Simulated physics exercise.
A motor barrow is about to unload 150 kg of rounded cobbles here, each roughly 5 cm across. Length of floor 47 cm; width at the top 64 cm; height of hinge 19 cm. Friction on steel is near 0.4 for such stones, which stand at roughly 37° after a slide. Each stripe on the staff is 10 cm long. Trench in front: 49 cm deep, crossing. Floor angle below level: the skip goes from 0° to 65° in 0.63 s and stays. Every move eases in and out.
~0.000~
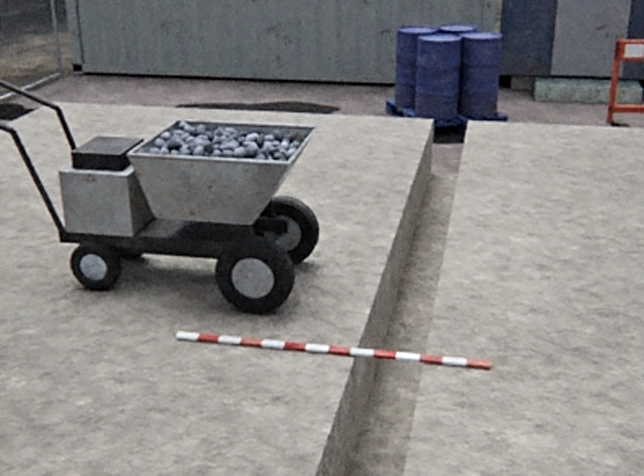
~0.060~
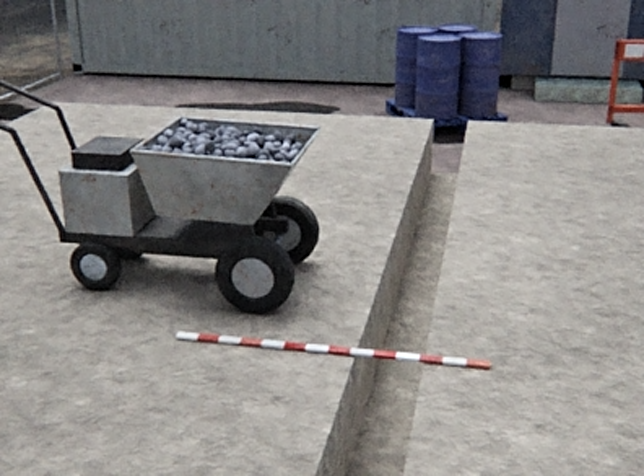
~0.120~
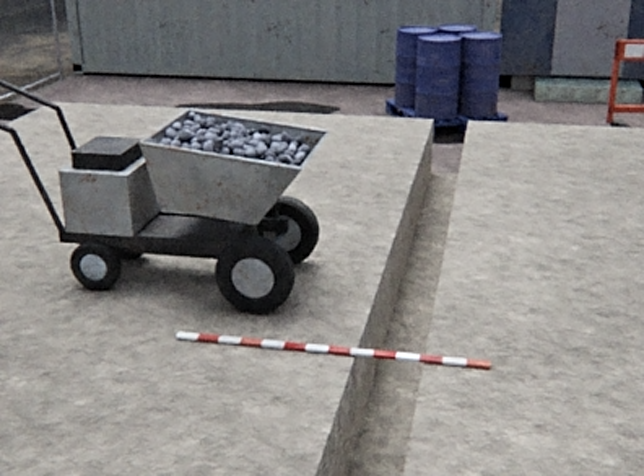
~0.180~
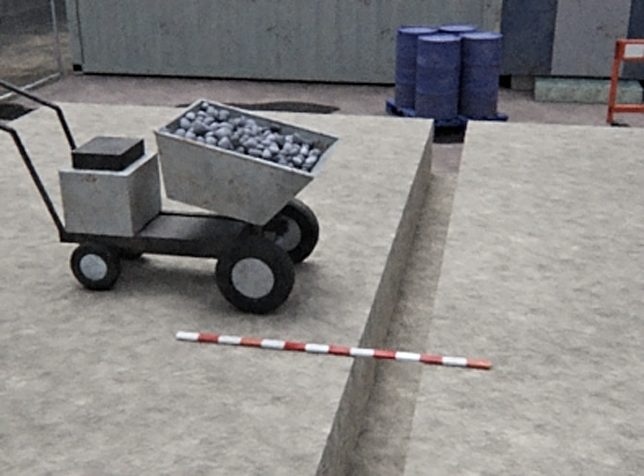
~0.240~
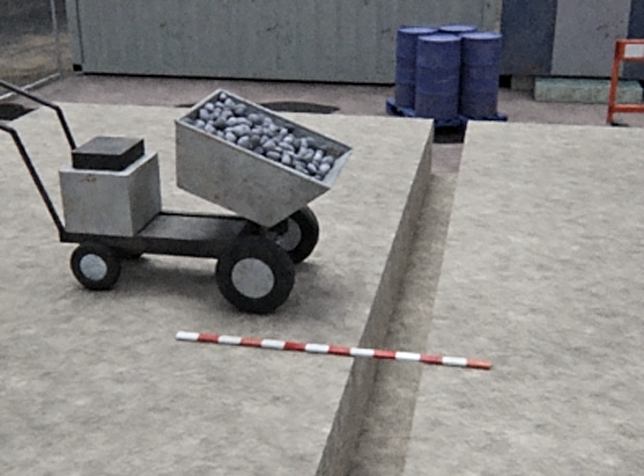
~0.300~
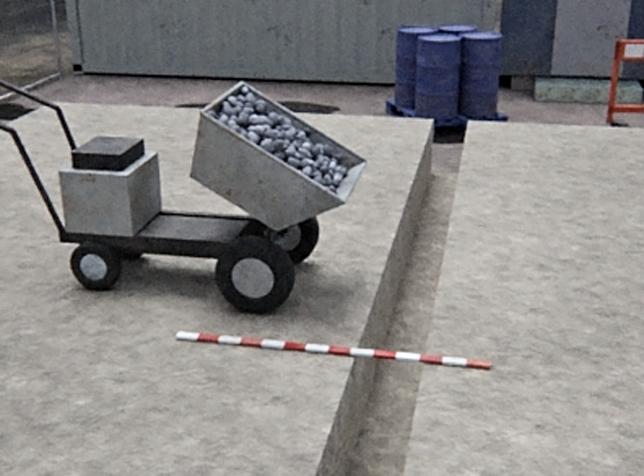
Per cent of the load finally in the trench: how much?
Approx. 43 %.
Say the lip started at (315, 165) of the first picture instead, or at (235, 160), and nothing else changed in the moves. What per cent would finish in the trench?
Roughly 20 in a hundred, then 60 in a hundred.
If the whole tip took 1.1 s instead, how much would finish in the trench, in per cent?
Roughly 55 per cent.
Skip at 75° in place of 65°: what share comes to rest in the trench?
It would be near 55 per cent.
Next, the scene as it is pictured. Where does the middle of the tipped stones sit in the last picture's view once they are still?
In the last view, about (427, 359).
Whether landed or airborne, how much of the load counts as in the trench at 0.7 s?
Something like 15 in a hundred.
After 0.5 s the floor is at 55°; 100 % in the skip; the foremost stones are at (369, 219).
After 0.7 s the floor is at 65°; 78 % in the skip, 16 % in the trench, 7 % past the trench; the foremost stones are at (467, 311).
After 1.1 s the floor is at 65°; 42 % in the skip, 23 % in the trench, 35 % past the trench; the foremost stones are at (609, 314).
After 3.0 s the floor is at 65°; 22 % in the skip, 43 % in the trench, 35 % past the trench; the foremost stones are past the picture's edge.
